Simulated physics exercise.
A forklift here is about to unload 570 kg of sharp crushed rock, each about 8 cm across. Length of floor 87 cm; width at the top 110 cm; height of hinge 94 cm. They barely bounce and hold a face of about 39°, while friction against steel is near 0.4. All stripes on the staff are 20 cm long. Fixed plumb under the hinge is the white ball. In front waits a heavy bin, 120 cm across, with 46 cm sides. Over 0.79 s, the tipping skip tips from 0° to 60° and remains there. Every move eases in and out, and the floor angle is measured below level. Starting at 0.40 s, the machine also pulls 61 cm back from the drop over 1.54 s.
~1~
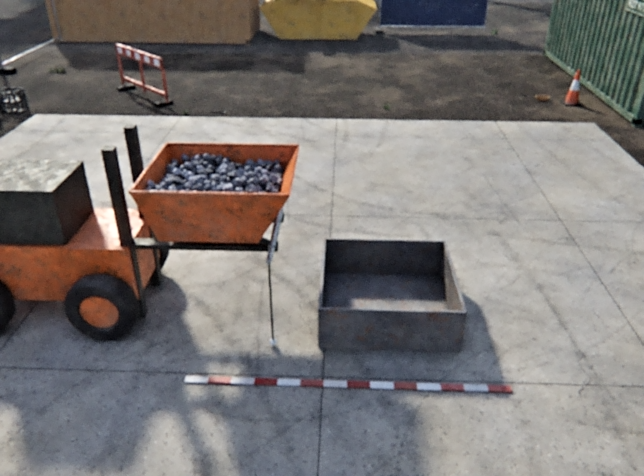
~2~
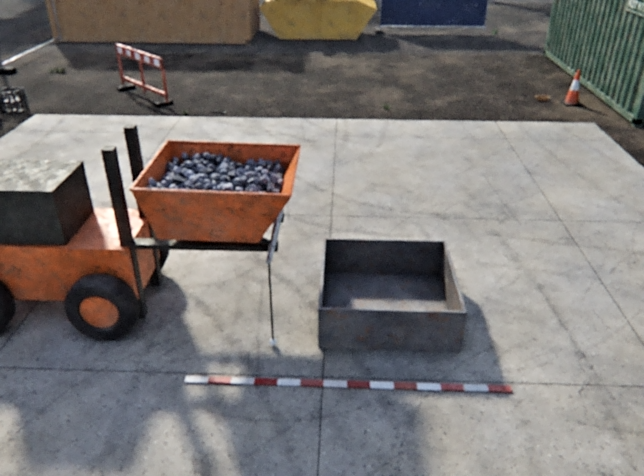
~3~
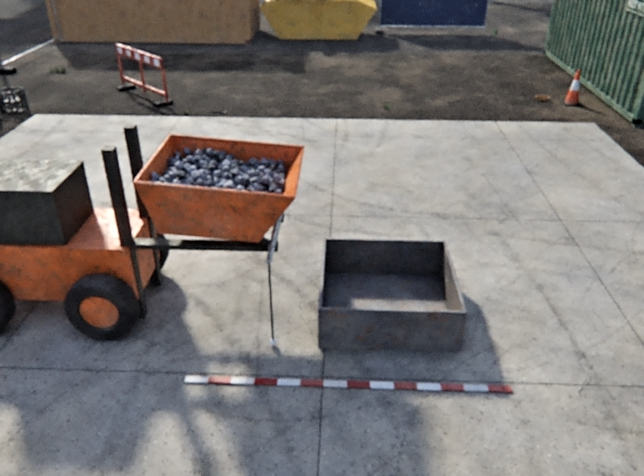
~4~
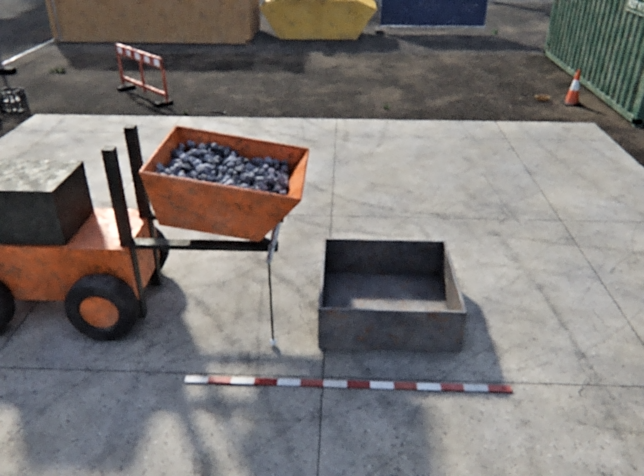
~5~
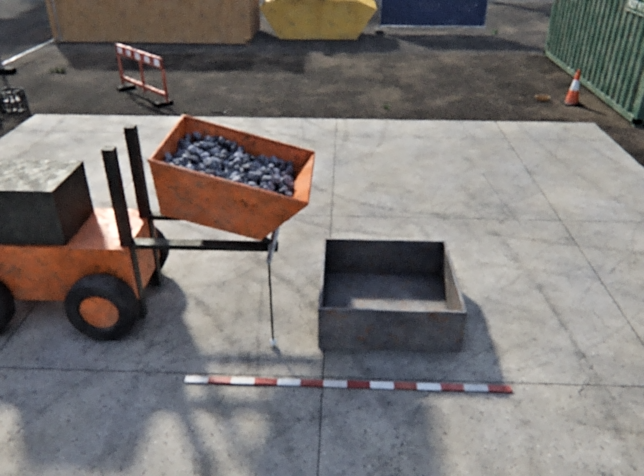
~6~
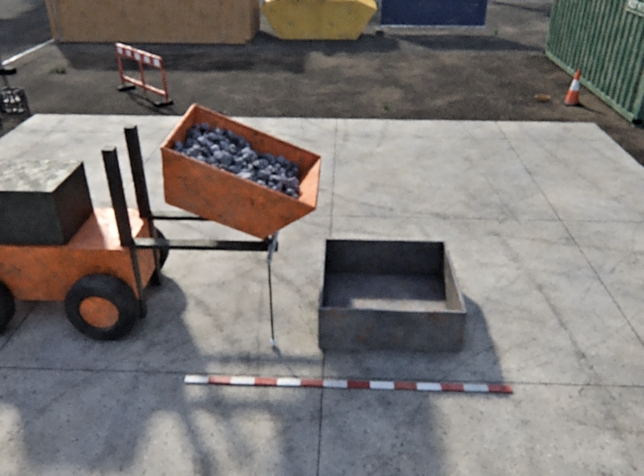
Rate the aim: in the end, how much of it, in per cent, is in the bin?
Near 30 per cent.
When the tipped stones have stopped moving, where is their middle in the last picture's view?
I'd point somewhere around (375, 304).
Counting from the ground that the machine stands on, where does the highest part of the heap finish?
Some 22 cm above that level.
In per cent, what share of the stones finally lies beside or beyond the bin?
About 5%.
A little later the floor is at 50°; 100 % in the tipping skip; the foremost stones are at (317, 209).
Then the floor is at 60°; 96 % in the tipping skip, 4 % in the bin; the foremost stones are at (355, 243).
Later still the floor is at 60°; 61 % in the tipping skip, 6 % short of the bin, 29 % in the bin, 4 % beside or beyond the bin; the foremost stones are at (449, 319).
In the end the floor is at 60°; 61 % in the tipping skip, 6 % short of the bin, 29 % in the bin, 4 % beside or beyond the bin; the foremost stones are at (449, 319).
